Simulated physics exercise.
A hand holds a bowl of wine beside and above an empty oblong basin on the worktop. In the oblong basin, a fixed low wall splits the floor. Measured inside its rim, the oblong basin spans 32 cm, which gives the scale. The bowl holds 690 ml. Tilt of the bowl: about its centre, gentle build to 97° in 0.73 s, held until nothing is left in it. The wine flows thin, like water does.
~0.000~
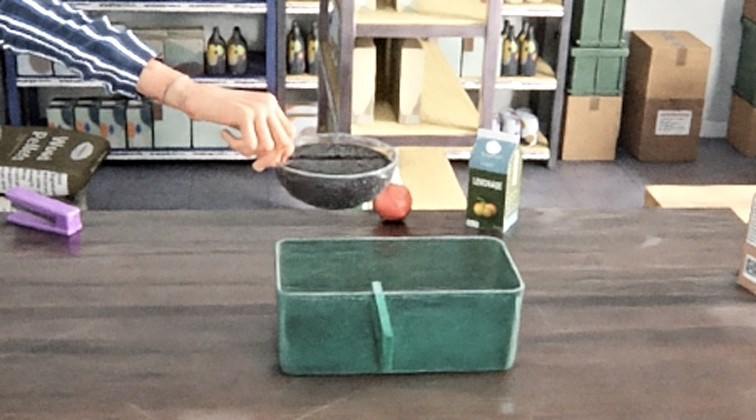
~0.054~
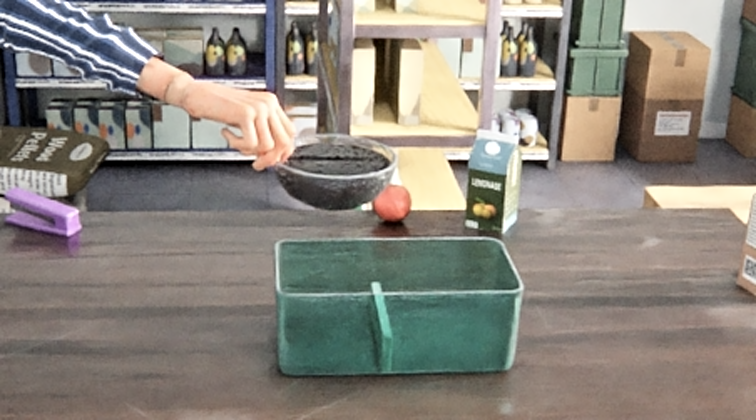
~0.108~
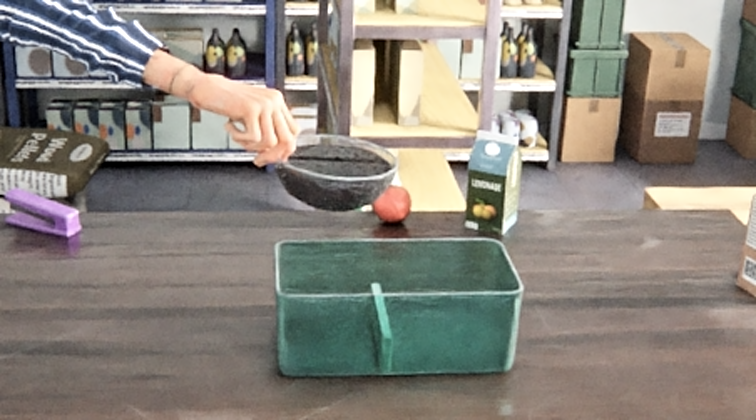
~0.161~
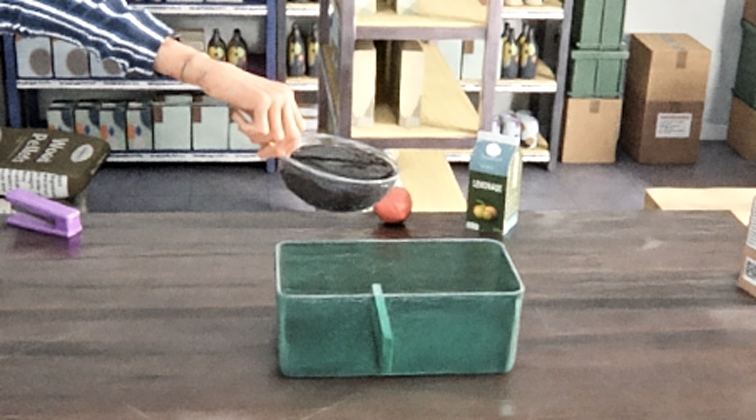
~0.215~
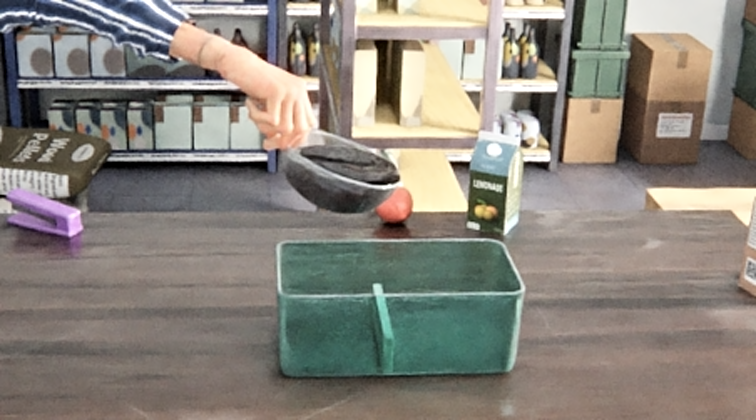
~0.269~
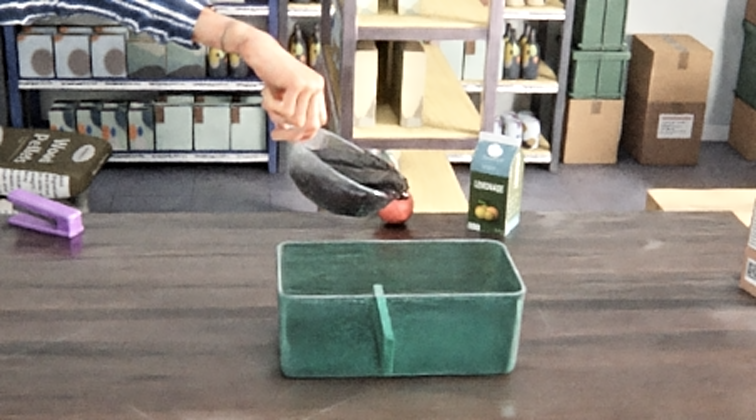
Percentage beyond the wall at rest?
90 per cent.
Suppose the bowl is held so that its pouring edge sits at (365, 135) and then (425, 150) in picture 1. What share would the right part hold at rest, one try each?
Roughly 75 per cent the first time and 95 per cent the second.
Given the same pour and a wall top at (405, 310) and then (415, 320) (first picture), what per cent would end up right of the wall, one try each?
I'd say 80 percent on the first go, 65 percent on the next.
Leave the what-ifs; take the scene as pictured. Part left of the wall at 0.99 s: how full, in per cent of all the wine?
Roughly 10 in a hundred.
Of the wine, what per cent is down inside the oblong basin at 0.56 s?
Roughly 56 percent of it.
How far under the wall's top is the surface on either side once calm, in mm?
Left about 50 mm, right about 28 mm.
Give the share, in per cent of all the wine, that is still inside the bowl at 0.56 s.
Roughly 12 percent.
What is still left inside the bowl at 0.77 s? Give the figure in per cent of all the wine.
About 0 per cent.
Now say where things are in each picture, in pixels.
In the first picture, it leans 0°; its right rim is at (396, 156); the wine meets the walls at (275, 160) and (393, 160); the oblong basin's rim runs from (277, 267) to (512, 264); the wall's top is at (382, 309).
In the second picture, it leans 1°; its right rim is at (396, 158); the wine meets the walls at (275, 160) and (392, 161).
In the third picture, it leans 5°; its right rim is at (397, 163); the wine meets the walls at (277, 159) and (393, 164).
In the fourth picture, it leans 11°; its right rim is at (398, 169); the wine meets the walls at (280, 158) and (396, 167).
In the fifth picture, it leans 19°; its right rim is at (399, 178); the wine meets the walls at (285, 158) and (401, 172); 1 per cent is over the edge.
In the sixth picture, it leans 29°; its right rim is at (398, 189); the wine meets the walls at (289, 161) and (390, 176); 9 per cent is over the edge.
By 0.56 s the tilt is 84° and 12 per cent is still to pour, 0 is left of the wall and 56 right of it.
By 0.77 s the tilt is 97° and 0 per cent is still to pour, 7 is left of the wall and 89 right of it.
By 0.99 s the tilt is 97° and 0 per cent is still to pour, 9 is left of the wall and 90 right of it.
By 1.23 s the tilt is 97° and 0 per cent is still to pour, 9 is left of the wall and 90 right of it.
At rest 9 per cent lies left of the wall, 90 right of it and 1 outside.
